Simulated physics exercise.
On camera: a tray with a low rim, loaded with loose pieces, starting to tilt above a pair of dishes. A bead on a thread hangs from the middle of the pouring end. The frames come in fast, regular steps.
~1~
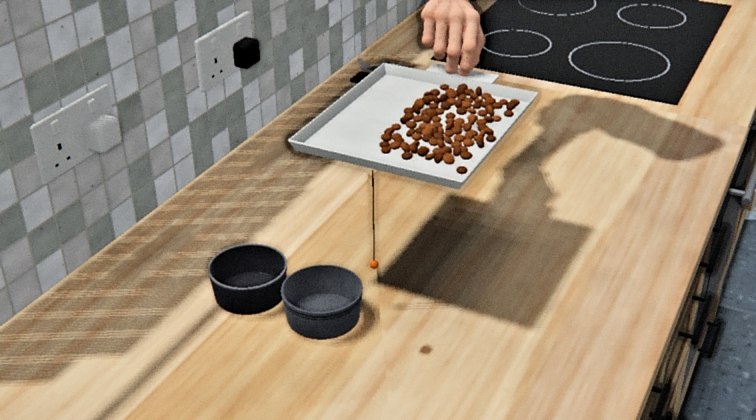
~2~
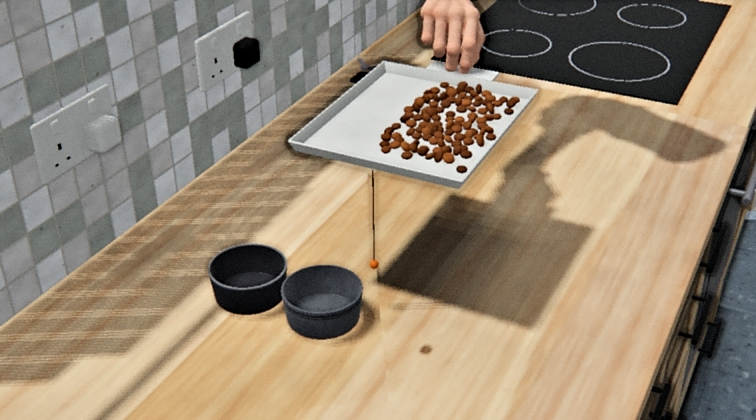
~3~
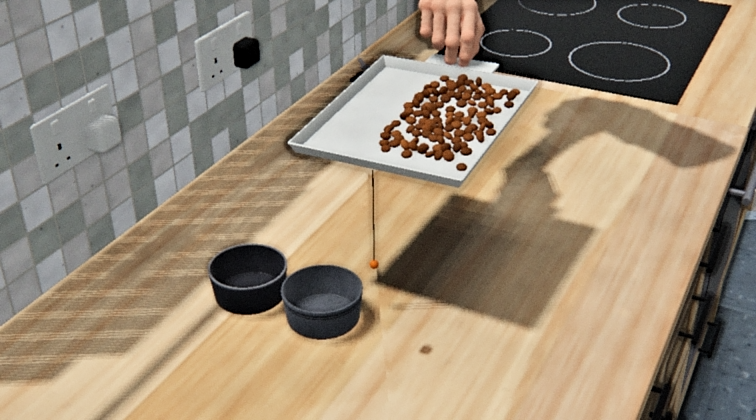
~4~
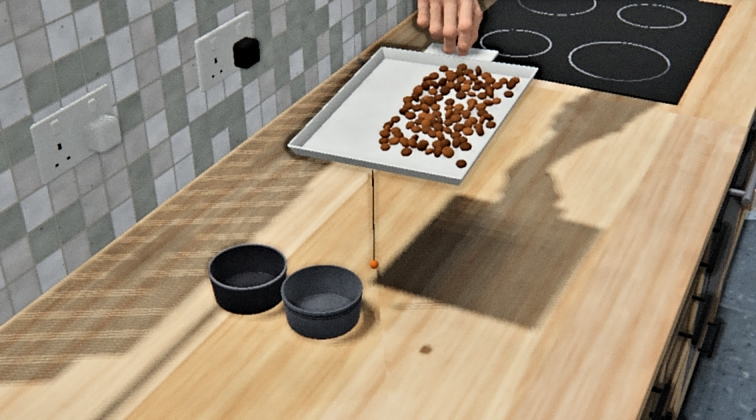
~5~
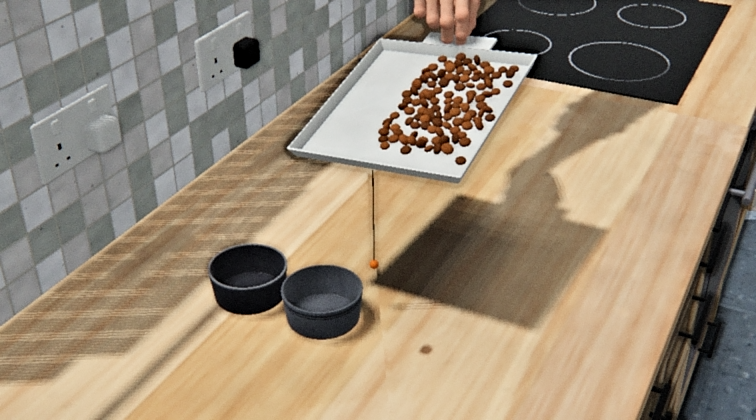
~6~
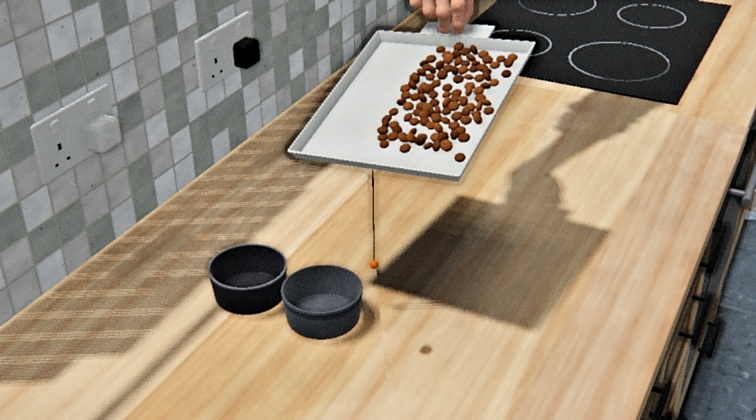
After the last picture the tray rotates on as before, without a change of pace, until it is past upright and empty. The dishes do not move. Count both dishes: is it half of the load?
In the dishes lies over half of it.
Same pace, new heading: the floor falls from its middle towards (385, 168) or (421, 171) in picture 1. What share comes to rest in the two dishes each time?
About 20 and 0 per cent.
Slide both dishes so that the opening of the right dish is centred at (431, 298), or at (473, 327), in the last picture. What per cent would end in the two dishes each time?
Roughly 30 per cent, and 10 per cent.
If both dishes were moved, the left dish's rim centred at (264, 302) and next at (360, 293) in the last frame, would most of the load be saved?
One: The smaller part. Two: Below a half.
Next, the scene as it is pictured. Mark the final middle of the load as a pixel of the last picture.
Close to (305, 305).
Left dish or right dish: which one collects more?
More ends in the dish on the right.
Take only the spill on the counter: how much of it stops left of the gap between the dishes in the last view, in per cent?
It comes to 30 per cent or so.
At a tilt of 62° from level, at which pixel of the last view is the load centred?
Close to (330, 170).
Soon after the last picture, tray tipped steeply; about two thirds on the tray; a small part in the right dish; a stray few in the left dish; about a third in the air.
A little later, tray tipped past a quarter turn; a stray few on the tray; about half in the right dish; about a quarter in the left dish; about a quarter outside both; a small part in the air.
Later still, tray tipped past a quarter turn; about half in the right dish; about a quarter in the left dish; about a third outside both.
At rest, tray tipped past a quarter turn; about half in the right dish; about a quarter in the left dish; about a third outside both.
